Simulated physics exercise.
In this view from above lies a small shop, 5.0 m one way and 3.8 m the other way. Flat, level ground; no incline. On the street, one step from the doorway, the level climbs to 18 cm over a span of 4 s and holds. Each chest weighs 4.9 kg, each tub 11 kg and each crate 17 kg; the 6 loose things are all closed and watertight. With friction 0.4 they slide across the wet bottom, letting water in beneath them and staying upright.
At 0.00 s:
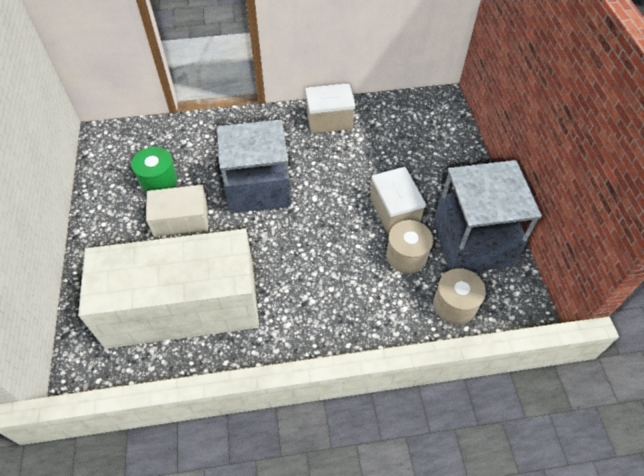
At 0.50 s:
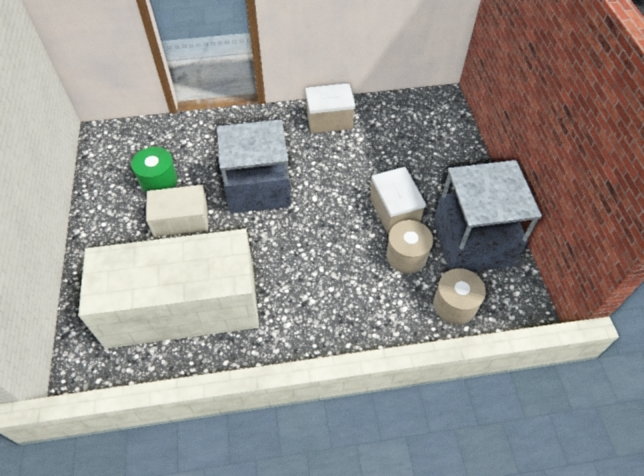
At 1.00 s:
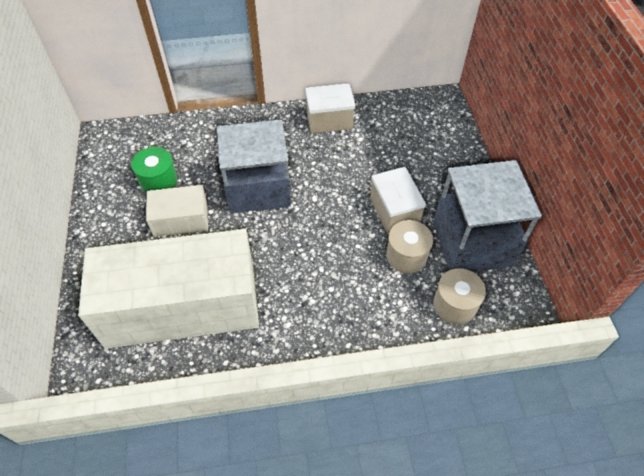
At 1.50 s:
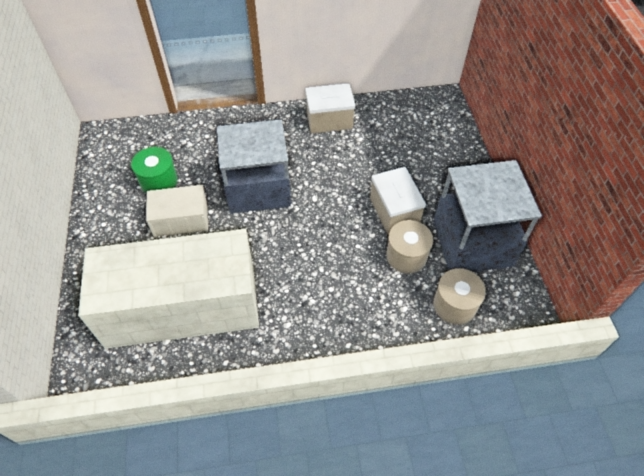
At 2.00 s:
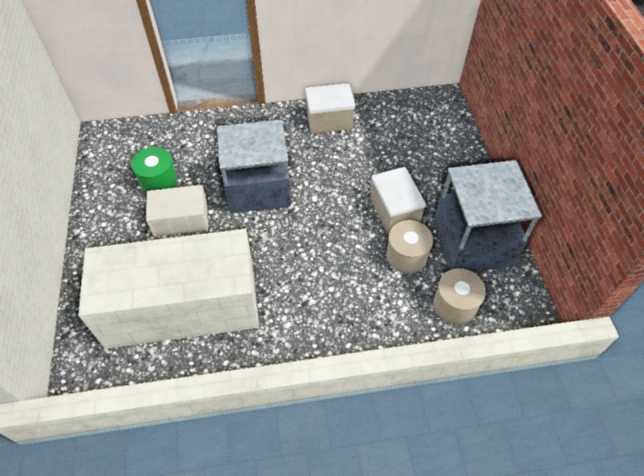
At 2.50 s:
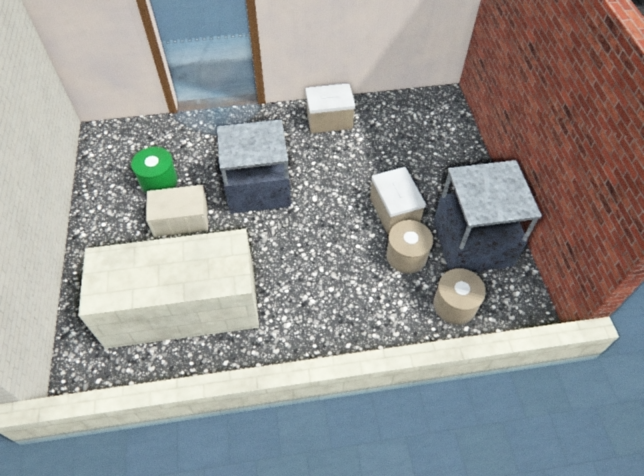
Blue water covering the grey paving outside a small walled shop, then spreading just inside the doorway as tubs and crates stay still.
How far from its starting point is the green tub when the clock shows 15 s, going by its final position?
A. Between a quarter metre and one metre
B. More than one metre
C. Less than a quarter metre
Between a quarter metre and one metre (A).
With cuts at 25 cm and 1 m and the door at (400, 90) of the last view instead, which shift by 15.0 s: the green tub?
The green tub would stay roughly in place.
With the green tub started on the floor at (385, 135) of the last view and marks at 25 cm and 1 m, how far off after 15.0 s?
Here it goes just a bit.
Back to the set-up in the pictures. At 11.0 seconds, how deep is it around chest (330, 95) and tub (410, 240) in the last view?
4 and 4 cm.
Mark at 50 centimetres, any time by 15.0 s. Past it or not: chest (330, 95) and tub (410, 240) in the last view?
Well, one by one it's higher, then lower.
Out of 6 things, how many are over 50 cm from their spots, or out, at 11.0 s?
I make it 2.
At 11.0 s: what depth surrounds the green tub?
I'd say around 6 cm.
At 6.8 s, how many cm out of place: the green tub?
About 60 cm by then.
After 3.5 s the green tub is near (152, 162), 0.0 m from its start, aground; 0 afloat.
After 6.8 s the green tub is near (95, 181), 0.6 m from its start, aground; 0 afloat.
After 11.0 s the green tub is near (103, 138), 0.7 m from its start, aground; 3 afloat.
After 15.0 s the green tub is near (142, 128), 0.5 m from its start, afloat; 6 afloat.
